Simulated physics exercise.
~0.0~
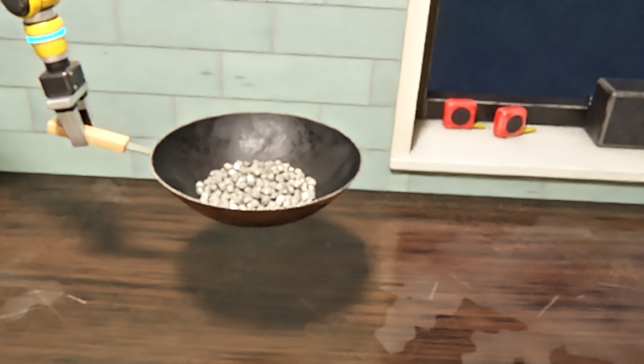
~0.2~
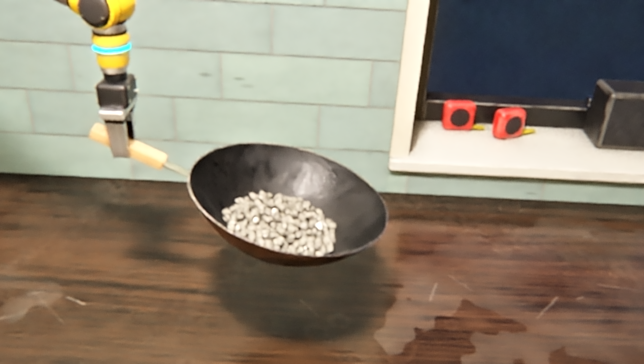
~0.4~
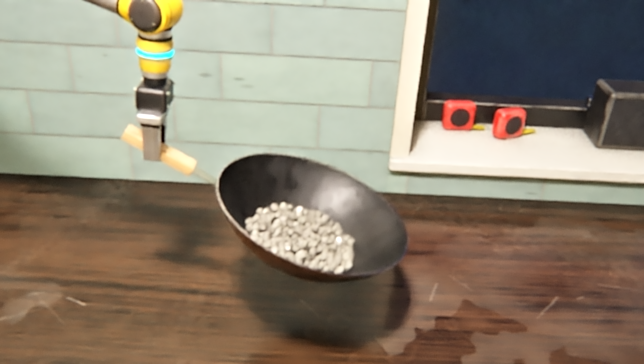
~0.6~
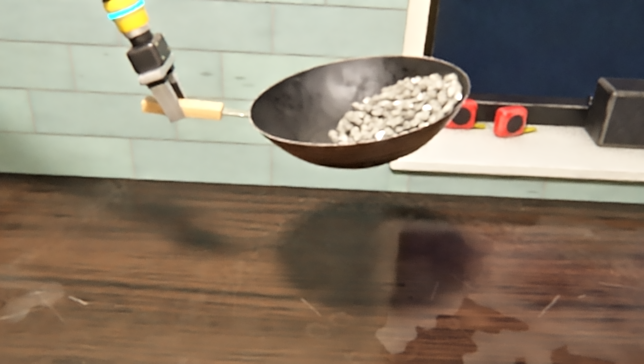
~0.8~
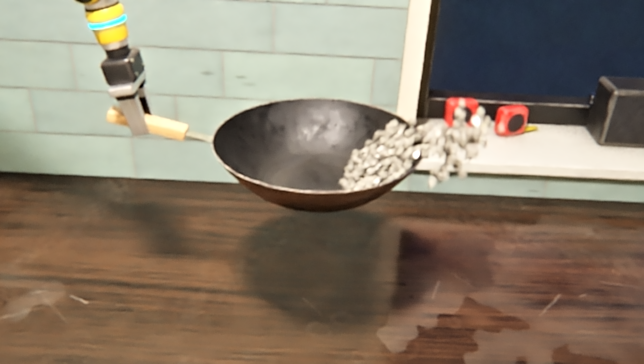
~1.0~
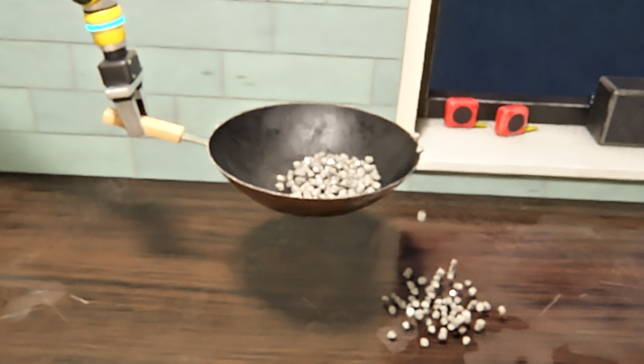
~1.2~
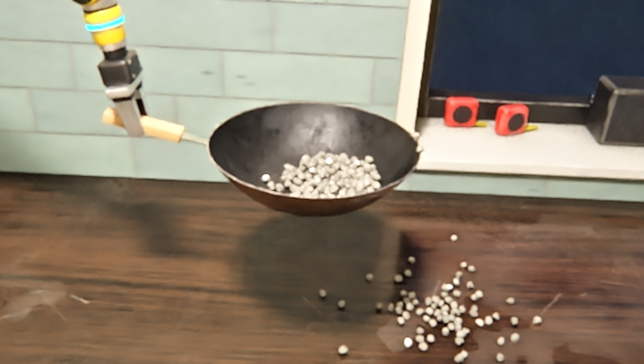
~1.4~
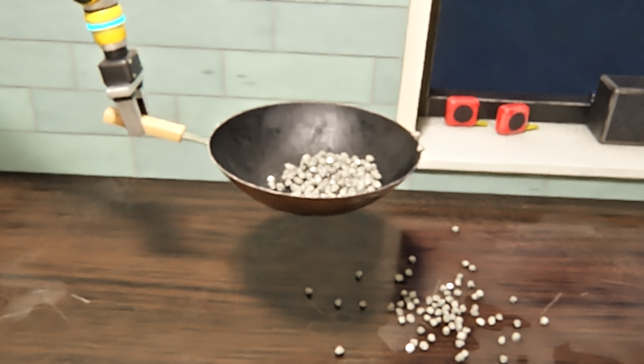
Robot arm dipping and tossing a wok of pale pebbles, some spilling over the right rim and scattering across the wooden table.
